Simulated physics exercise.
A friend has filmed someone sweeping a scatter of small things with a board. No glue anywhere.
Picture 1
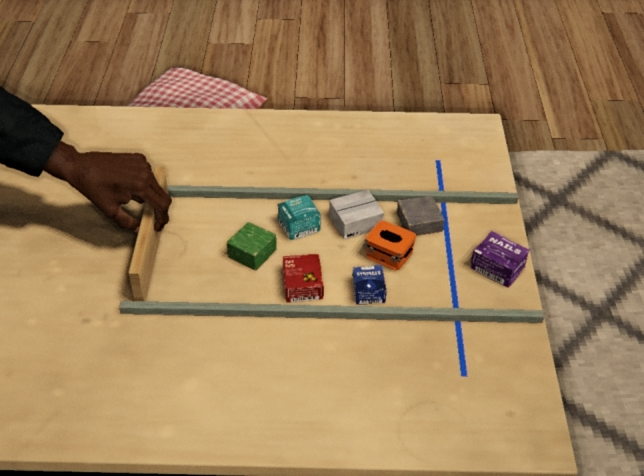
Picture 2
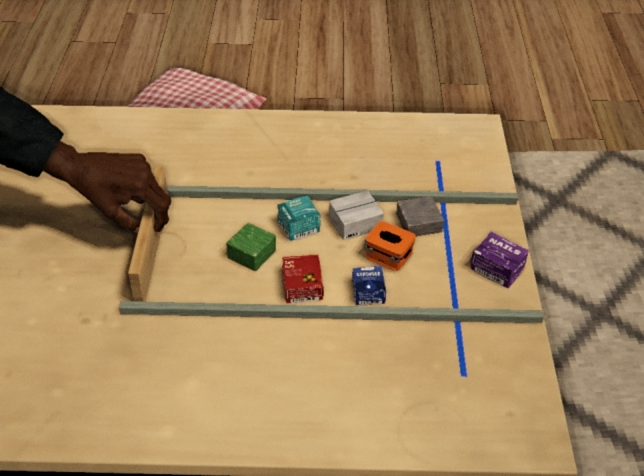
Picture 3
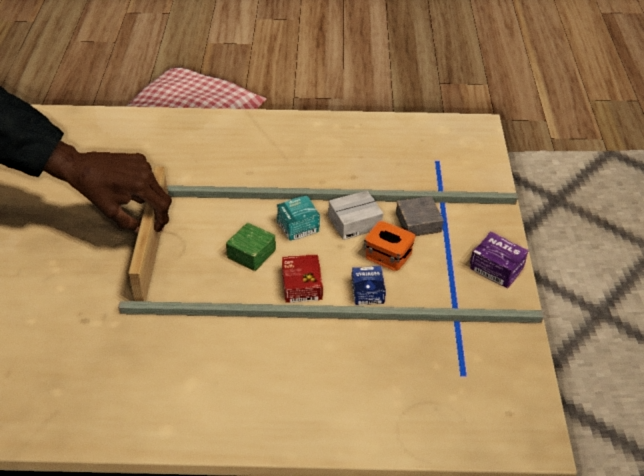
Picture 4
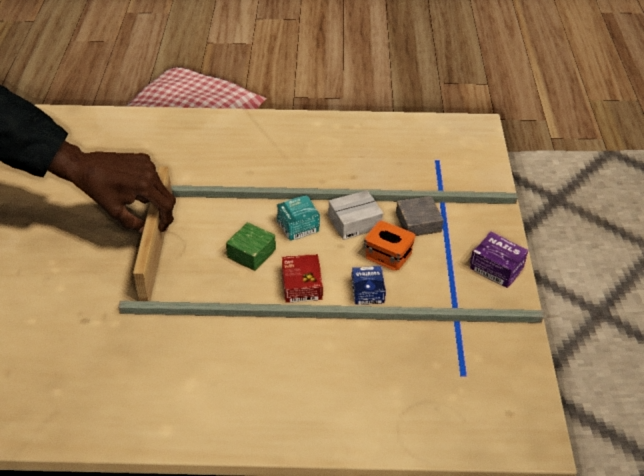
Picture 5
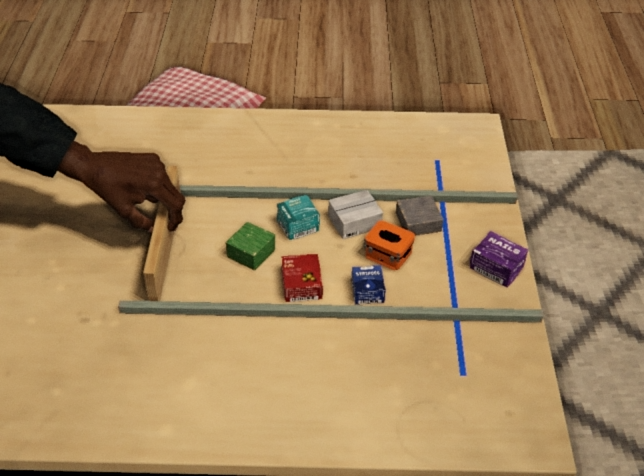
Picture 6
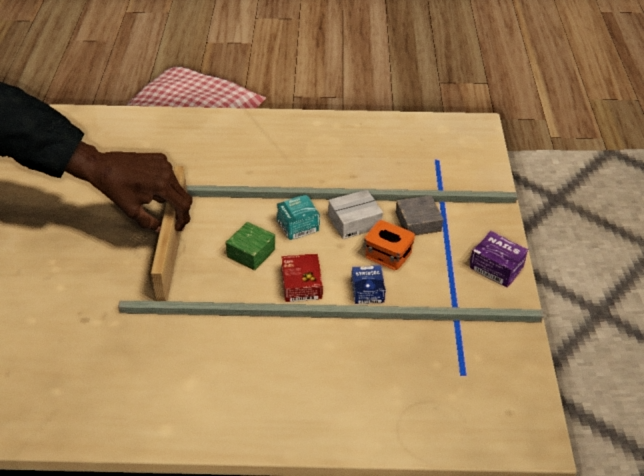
A hand holding a wooden board upright on a table, then sliding it slightly right towards scattered small boxes that stay still.
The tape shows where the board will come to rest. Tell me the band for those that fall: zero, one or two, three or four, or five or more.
The number that fall off is one or two.
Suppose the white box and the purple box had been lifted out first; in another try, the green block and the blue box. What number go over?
First 0, then 1.
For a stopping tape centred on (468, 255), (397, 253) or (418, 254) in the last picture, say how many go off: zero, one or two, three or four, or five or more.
In that order: Either one or two; zero; not one.
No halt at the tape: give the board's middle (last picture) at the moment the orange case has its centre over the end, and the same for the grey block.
For the orange case at (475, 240), for the grey block at (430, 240).
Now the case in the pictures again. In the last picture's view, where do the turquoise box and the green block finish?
The turquoise box stops around (463, 220); the green block around (466, 246).
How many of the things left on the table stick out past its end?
It comes to 0.
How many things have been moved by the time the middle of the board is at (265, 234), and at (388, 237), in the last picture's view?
By then 2, and 7.
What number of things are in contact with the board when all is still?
In contact: 3.
A little later, none off yet; purple box at rest near (499, 259); grey block at rest near (419, 216); orange case at rest near (389, 246).
Next, none off yet; purple box at rest near (499, 259); grey block shifted about its own width near (458, 219); orange case shifted about its own width near (421, 244).
When it is over, the number that fall off is one or two; down, grey block and purple box.
